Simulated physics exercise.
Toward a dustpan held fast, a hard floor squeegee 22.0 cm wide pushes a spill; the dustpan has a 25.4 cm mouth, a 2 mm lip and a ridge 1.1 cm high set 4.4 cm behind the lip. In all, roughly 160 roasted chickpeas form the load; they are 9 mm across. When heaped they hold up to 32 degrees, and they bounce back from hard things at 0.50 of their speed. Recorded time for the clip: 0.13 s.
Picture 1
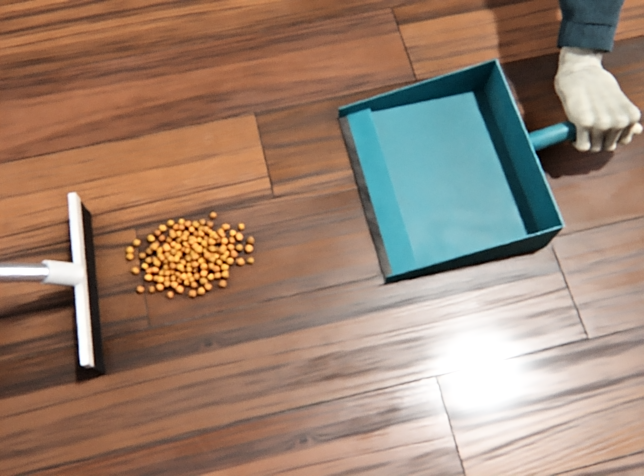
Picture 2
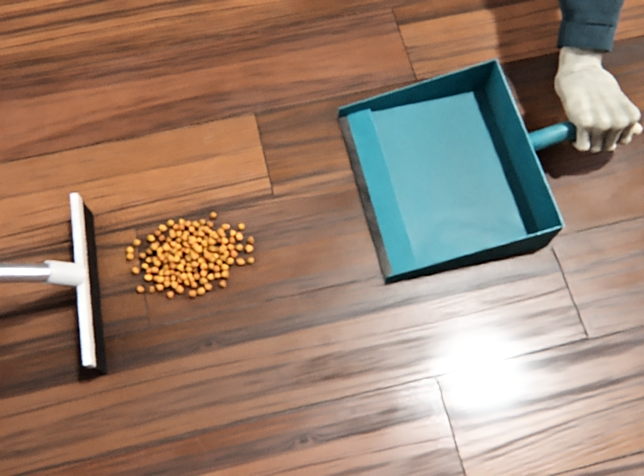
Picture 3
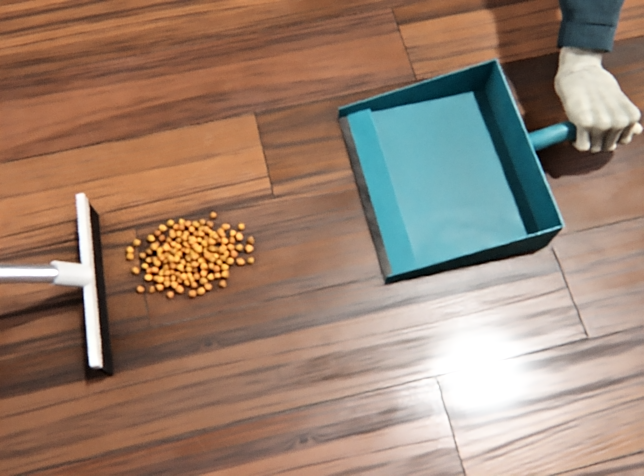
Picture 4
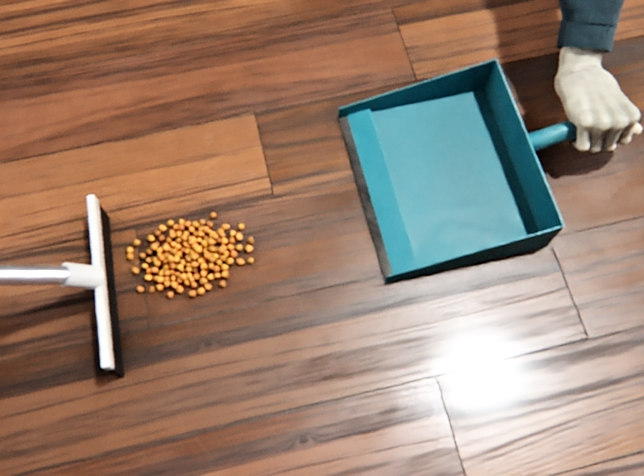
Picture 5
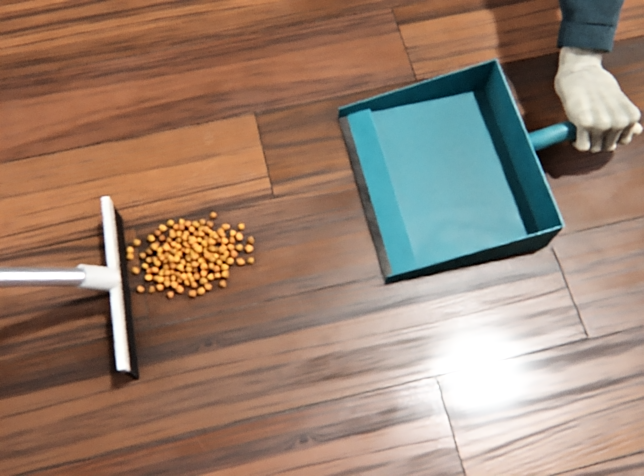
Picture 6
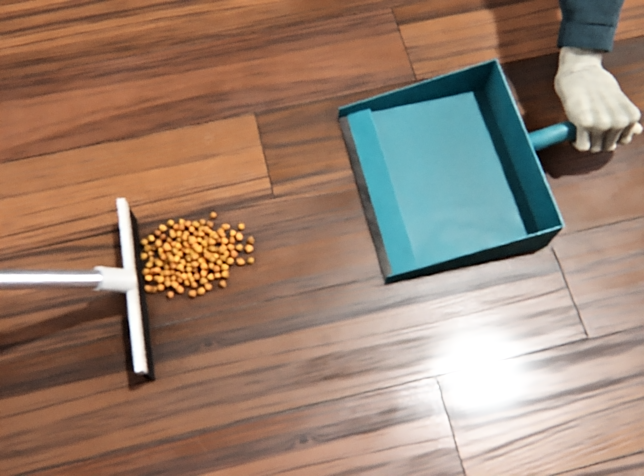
A white-and-black floor squeegee slid slowly a short way right across the wooden floor until it touched the left edge of a pile of small orange-brown balls, while a hand held a teal dustpan still.
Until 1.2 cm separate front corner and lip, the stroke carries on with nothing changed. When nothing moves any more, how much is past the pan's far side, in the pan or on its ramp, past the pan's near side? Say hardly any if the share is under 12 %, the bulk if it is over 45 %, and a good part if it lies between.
My prediction: Far side: A tiny portion, pan: A sizeable portion, near side: A sizeable portion.
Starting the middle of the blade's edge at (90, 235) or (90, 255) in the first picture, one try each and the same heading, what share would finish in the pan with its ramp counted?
Close to 35 in a hundred, then close to 35 in a hundred.
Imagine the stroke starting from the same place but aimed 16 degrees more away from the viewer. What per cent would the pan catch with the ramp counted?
I'd expect close to 55 percent.
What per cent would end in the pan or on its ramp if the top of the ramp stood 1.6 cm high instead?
Near 20 per cent, then.
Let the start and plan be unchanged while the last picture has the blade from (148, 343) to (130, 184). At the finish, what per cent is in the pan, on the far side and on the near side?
You'd see pan at 60, far at 0 and near at 5.
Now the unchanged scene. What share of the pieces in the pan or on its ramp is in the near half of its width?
Estimate: Close to 100 %.
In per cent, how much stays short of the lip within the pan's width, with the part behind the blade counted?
Some 45 per cent of them end up there.
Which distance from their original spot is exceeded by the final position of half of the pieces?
The figure is about 26 cm.
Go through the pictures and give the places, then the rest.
Blade from (88, 363) to (75, 200), moved 0.0 cm, 0 of the pieces shifted so far; middle of the pieces at (188, 257); pan at (452, 177), in the first frame.
Blade from (90, 363) to (77, 200), moved 0.3 cm, 0 of the pieces shifted so far; middle of the pieces at (188, 257), in the second frame.
Blade from (97, 364) to (83, 201), moved 1.0 cm, 0 of the pieces shifted so far; middle of the pieces at (188, 257), in the third frame.
Blade from (109, 366) to (94, 202), moved 2.4 cm, 0 of the pieces shifted so far; middle of the pieces at (188, 257), in the fourth frame.
Blade from (124, 368) to (108, 204), moved 4.3 cm, 0 of the pieces shifted so far; middle of the pieces at (188, 257), in the fifth frame.
Blade from (141, 370) to (124, 205), moved 6.3 cm, 12 of the pieces shifted so far; middle of the pieces at (188, 257); pan at (452, 177), in the sixth frame.
Then, 0.20 s after the last picture, middle of the blade 16 cm from the lip; 0 % over the lip, far side 0 %, near side 5 %.
Then, 0.34 s after the last picture, middle of the blade 6 cm from the lip; 0 % over the lip, far side 0 %, near side 25 %.
Then, 0.60 s after the last picture, middle of the blade 1 cm from the lip; 20 % over the lip, far side 0 %, near side 35 %.
In the end, far side 0 %, pan 20 %, near side 35 %, in front of the lip or behind the blade 45 %.
